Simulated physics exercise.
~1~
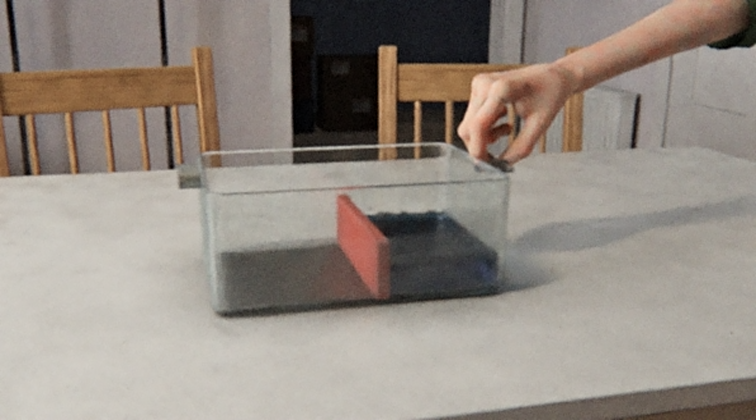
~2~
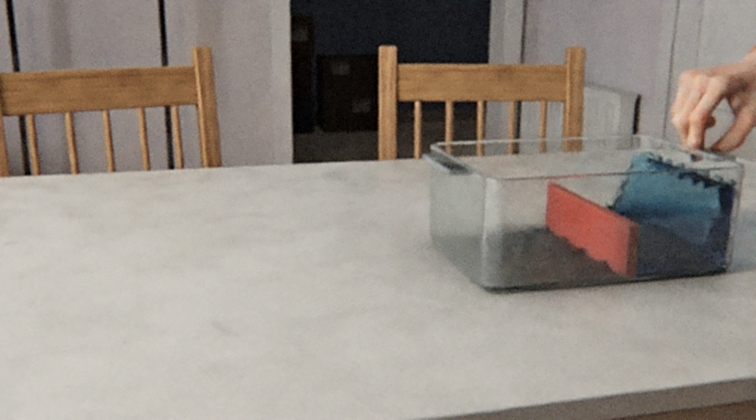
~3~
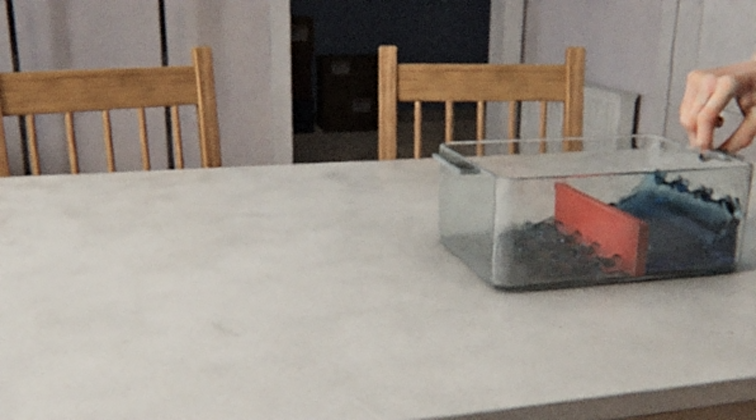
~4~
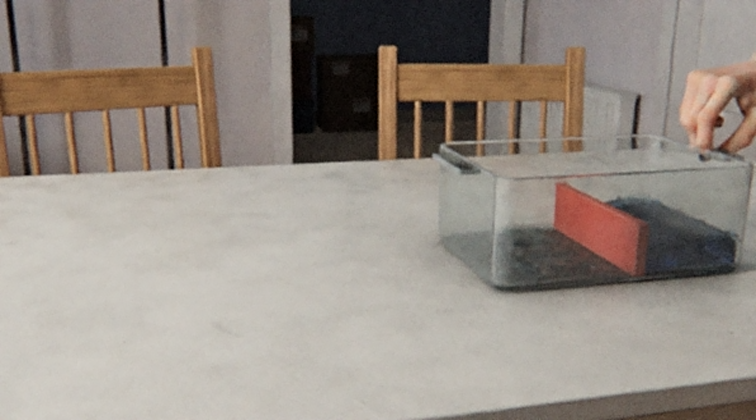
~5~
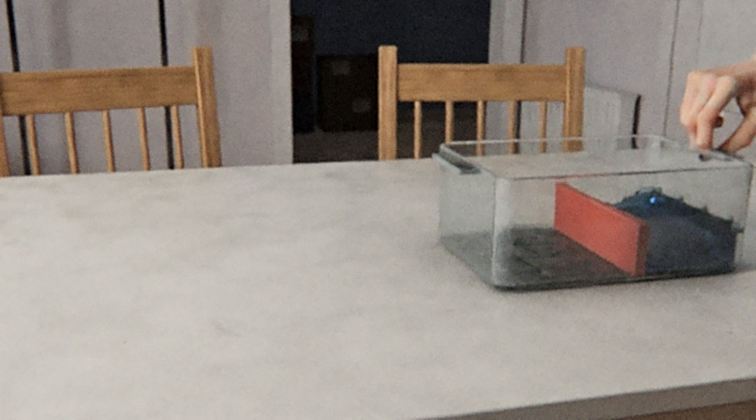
A clear oblong tub with a red divider was pulled to the right across a table by a hand, making the dark blue water in its right part surge up and slosh, with some getting into the left part before the tub stopped and the water sank lower, still slightly uneven.
